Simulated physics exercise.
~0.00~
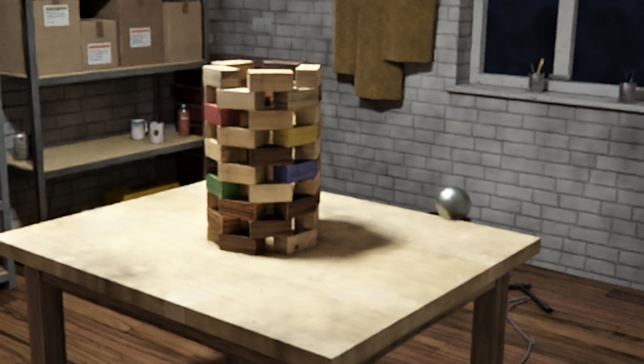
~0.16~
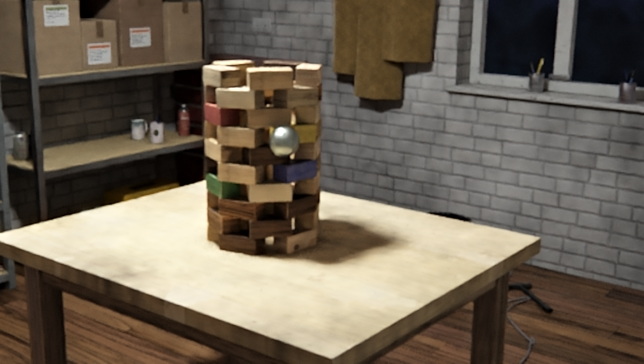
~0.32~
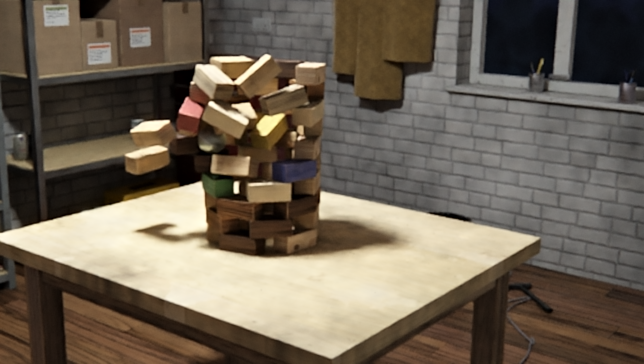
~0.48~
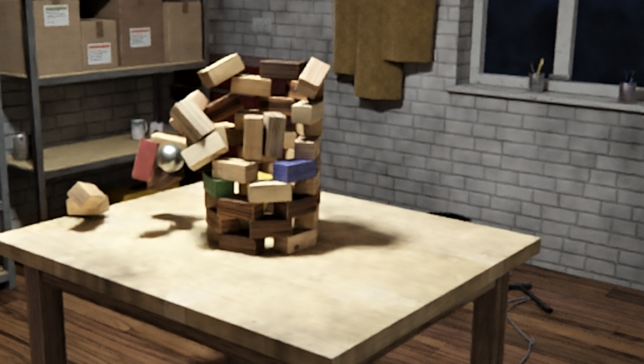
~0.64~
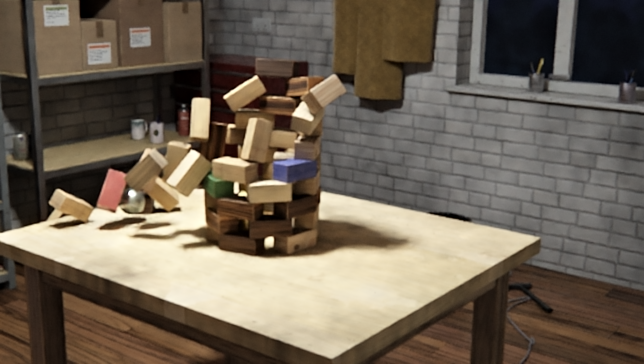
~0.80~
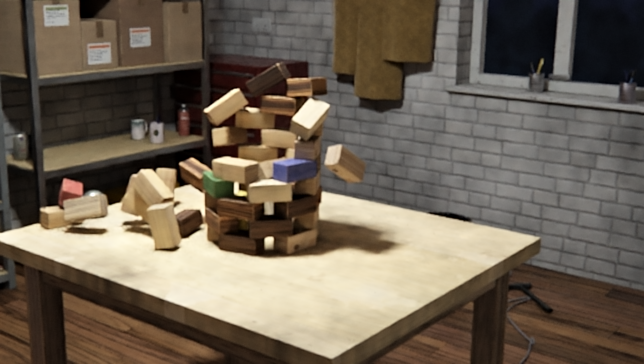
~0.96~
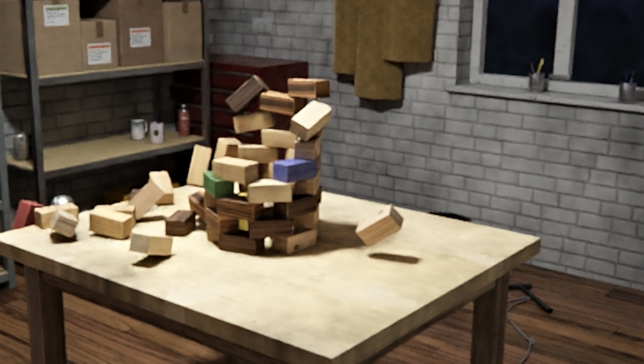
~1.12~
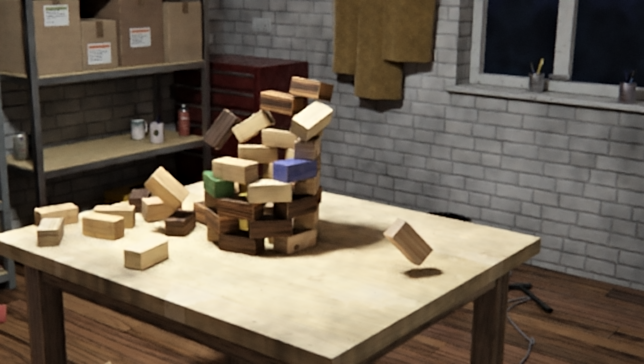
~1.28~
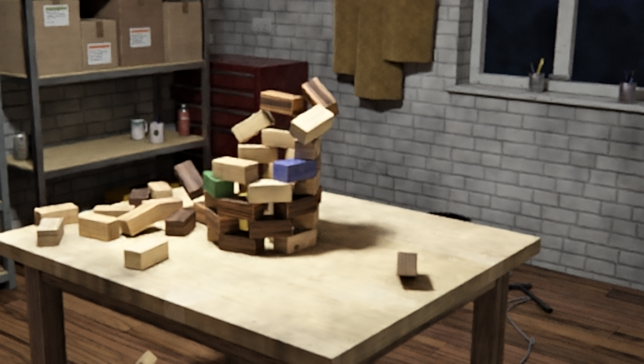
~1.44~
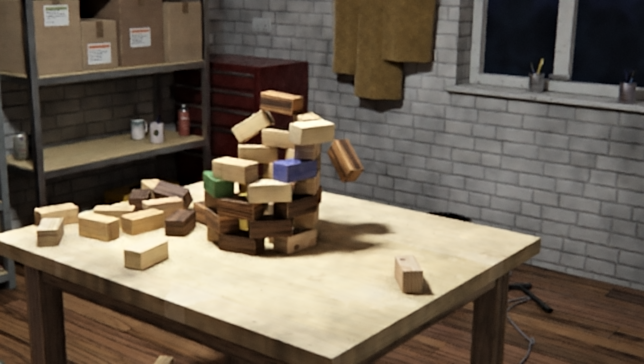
The clip opens on a hollow round tower of wooden blocks standing on a table in a workshop, with a steel ball in the air to its right. The ball flies left into the tower's upper half, jolting blocks out of line and pushing some out the left side. It emerges there beside the red block, while the yellow block tips over and drops. Blocks tumble across the left of the table, and the red one falls off the edge. One block lands on the right, and another is dropping there as the jagged lower tower still stands, its blue block unmoved.
